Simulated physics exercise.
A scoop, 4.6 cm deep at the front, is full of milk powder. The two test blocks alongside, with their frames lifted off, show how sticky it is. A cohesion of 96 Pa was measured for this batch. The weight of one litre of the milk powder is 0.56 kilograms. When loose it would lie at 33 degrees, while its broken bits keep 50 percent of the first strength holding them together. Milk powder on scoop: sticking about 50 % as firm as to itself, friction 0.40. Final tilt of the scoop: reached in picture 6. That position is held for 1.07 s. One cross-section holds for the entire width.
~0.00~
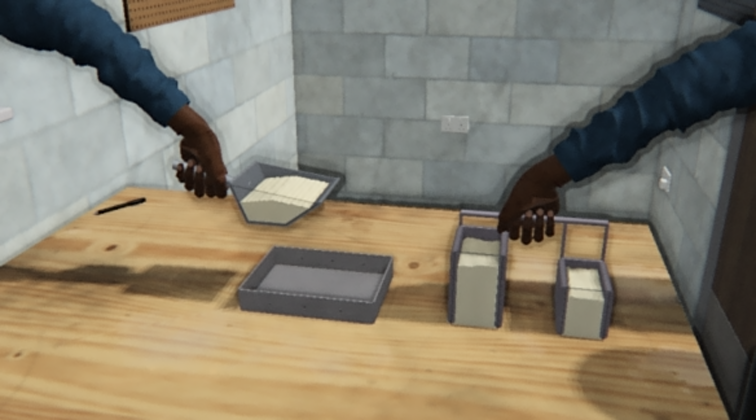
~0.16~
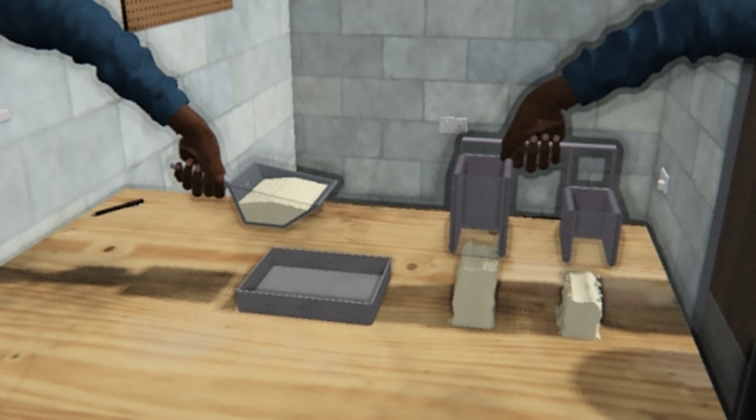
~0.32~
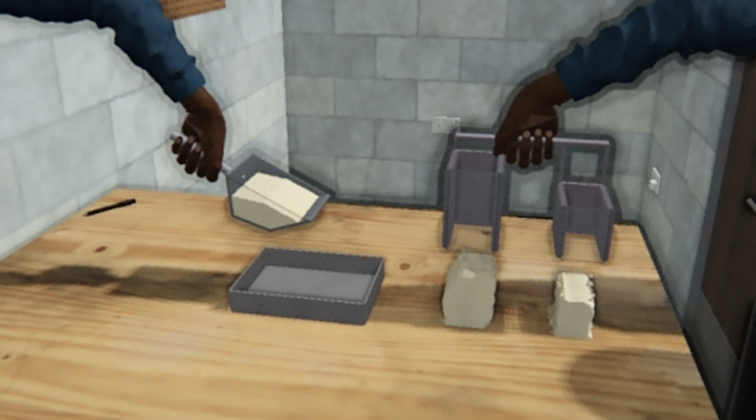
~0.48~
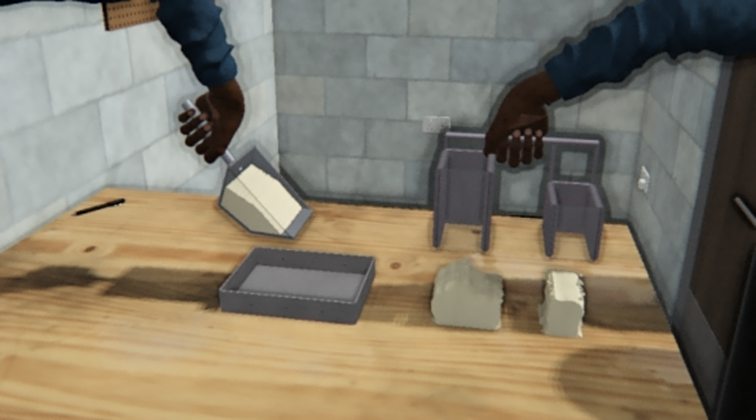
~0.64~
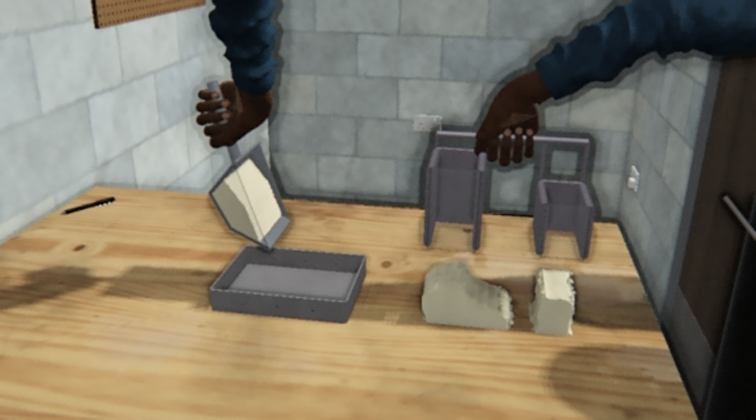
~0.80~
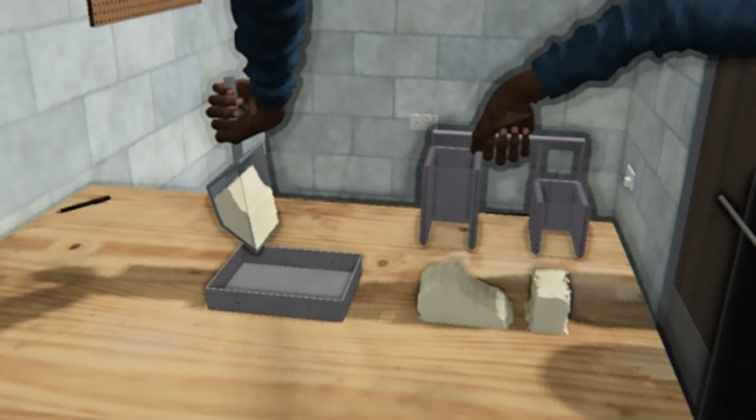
A hand on the right lifted two joined grey moulds off two pale blocks of powder, and the taller block slumped sideways while the left hand steeply tilted a full scoop beside an empty tray.
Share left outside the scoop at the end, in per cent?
100 %.
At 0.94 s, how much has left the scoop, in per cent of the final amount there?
It stands at about 20 percent.
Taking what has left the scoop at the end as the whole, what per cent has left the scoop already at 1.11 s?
100 %.
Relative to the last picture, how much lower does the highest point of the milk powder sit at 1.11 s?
Around 12.0 cm.
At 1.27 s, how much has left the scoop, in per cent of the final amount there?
Close to 100 in a hundred.
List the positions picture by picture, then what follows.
In the first frame, lip at (318, 202), tilt 0 degrees; top of the milk powder at (276, 200); blocks stand 12 cm, 7.7 cm (left to right).
In the second frame, lip at (317, 204), tilt 1 degrees; top of the milk powder at (269, 201); blocks stand 12 cm, 7.7 cm (left to right).
In the third frame, lip at (309, 220), tilt 18 degrees; top of the milk powder at (234, 196); blocks stand 10 cm, 7.6 cm (left to right).
In the fourth frame, lip at (293, 236), tilt 40 degrees; top of the milk powder at (227, 188); blocks stand 8.2 cm, 7.6 cm (left to right).
In the fifth frame, lip at (270, 248), tilt 63 degrees; top of the milk powder at (226, 181); blocks stand 7.6 cm, 7.6 cm (left to right).
In the sixth frame, lip at (257, 250), tilt 74 degrees; top of the milk powder at (228, 189); blocks stand 7.5 cm, 7.6 cm (left to right).
After 0.94 s, the scoop is at 74 degrees and 16 % has left it.
After 1.11 s, the scoop is at 74 degrees and 100 % has left it.
After 1.27 s, the scoop is at 74 degrees and 100 % has left it.
After 1.44 s, the scoop is at 74 degrees and 100 % has left it.
After 1.55 s, at the end, the scoop is at 74 degrees and 100 % has left it.
